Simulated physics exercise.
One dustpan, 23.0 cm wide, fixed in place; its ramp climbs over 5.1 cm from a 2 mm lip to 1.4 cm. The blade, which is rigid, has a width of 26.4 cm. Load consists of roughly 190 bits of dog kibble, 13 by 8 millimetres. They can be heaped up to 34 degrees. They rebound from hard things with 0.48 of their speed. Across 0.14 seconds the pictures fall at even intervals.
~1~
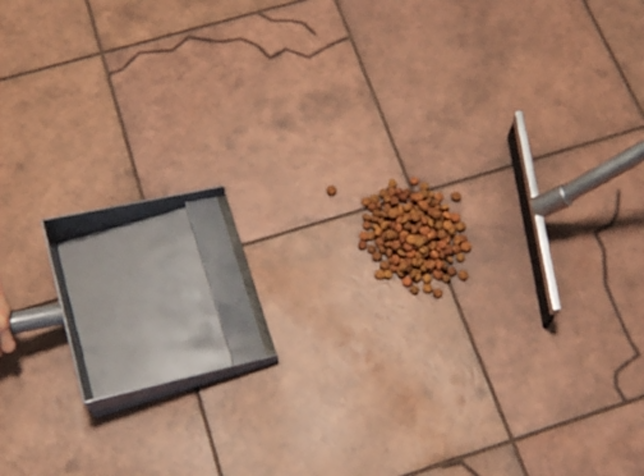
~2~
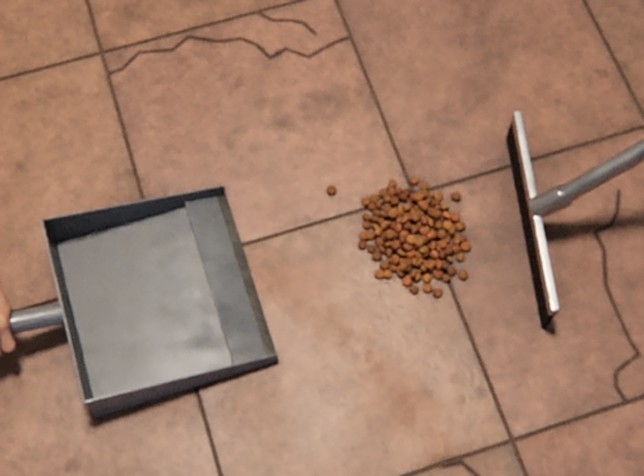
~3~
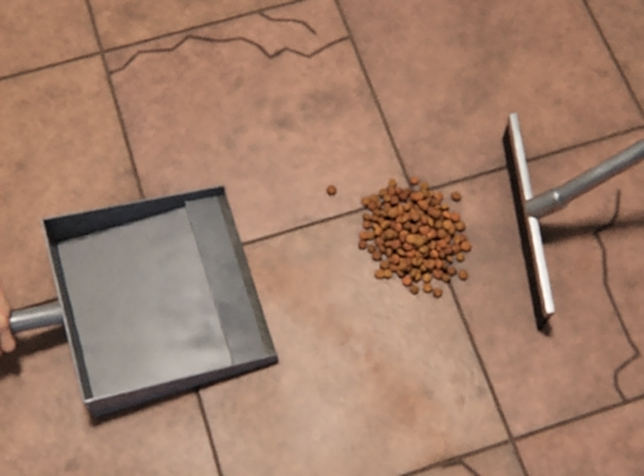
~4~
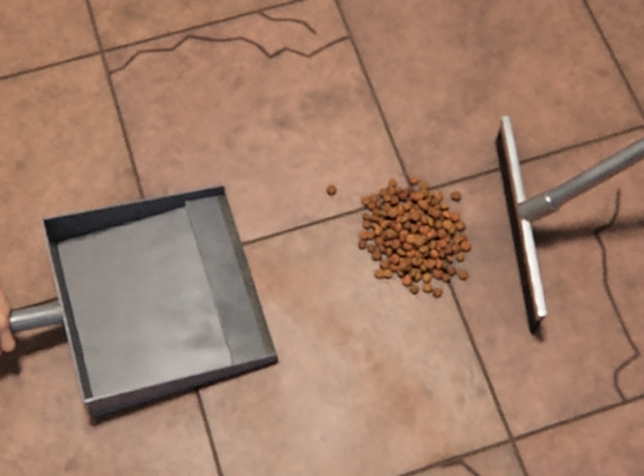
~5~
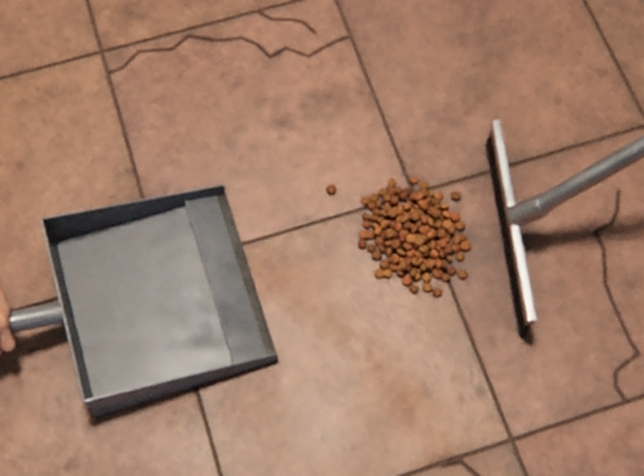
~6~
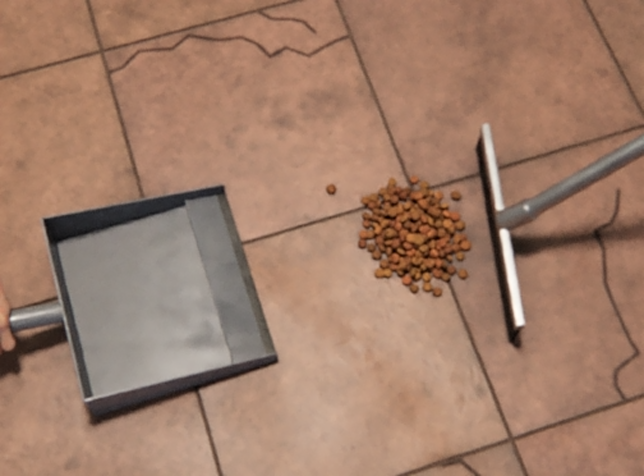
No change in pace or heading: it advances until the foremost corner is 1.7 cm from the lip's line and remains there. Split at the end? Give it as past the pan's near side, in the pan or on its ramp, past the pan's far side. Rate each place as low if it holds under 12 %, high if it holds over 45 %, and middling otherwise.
Near side - low; pan - low; far side - low.
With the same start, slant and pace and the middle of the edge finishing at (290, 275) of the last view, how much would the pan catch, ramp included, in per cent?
That would come to near 10 percent.
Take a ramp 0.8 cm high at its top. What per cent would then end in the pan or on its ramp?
Something like 10 per cent, ramp included.
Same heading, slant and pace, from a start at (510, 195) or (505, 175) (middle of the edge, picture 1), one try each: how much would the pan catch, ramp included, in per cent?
Around 15 percent, then around 20 percent.
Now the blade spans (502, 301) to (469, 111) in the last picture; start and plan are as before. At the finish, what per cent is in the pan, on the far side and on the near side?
Final per cent - pan 25, far 25, near 0.
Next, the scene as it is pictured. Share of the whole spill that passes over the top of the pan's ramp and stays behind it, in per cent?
I'd put it near 0 per cent.
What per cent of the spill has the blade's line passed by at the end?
Roughly 10 per cent of it.
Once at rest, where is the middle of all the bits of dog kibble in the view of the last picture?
When it all comes to rest, the middle is near (275, 271).
Then, 0.24 s after the last picture, middle of the blade 17 cm from the lip; 0 % over the lip, far side 0 %, near side 0 %.
Then, 0.38 s after the last picture, middle of the blade 9 cm from the lip; 0 % over the lip, far side 0 %, near side 0 %.
Then, 0.67 s after the last picture, middle of the blade 5 cm from the lip; 10 % over the lip, far side 0 %, near side 5 %.
In the end, near side 5 %, pan 10 %, far side 0 %, in front of the lip or behind the blade 90 %.
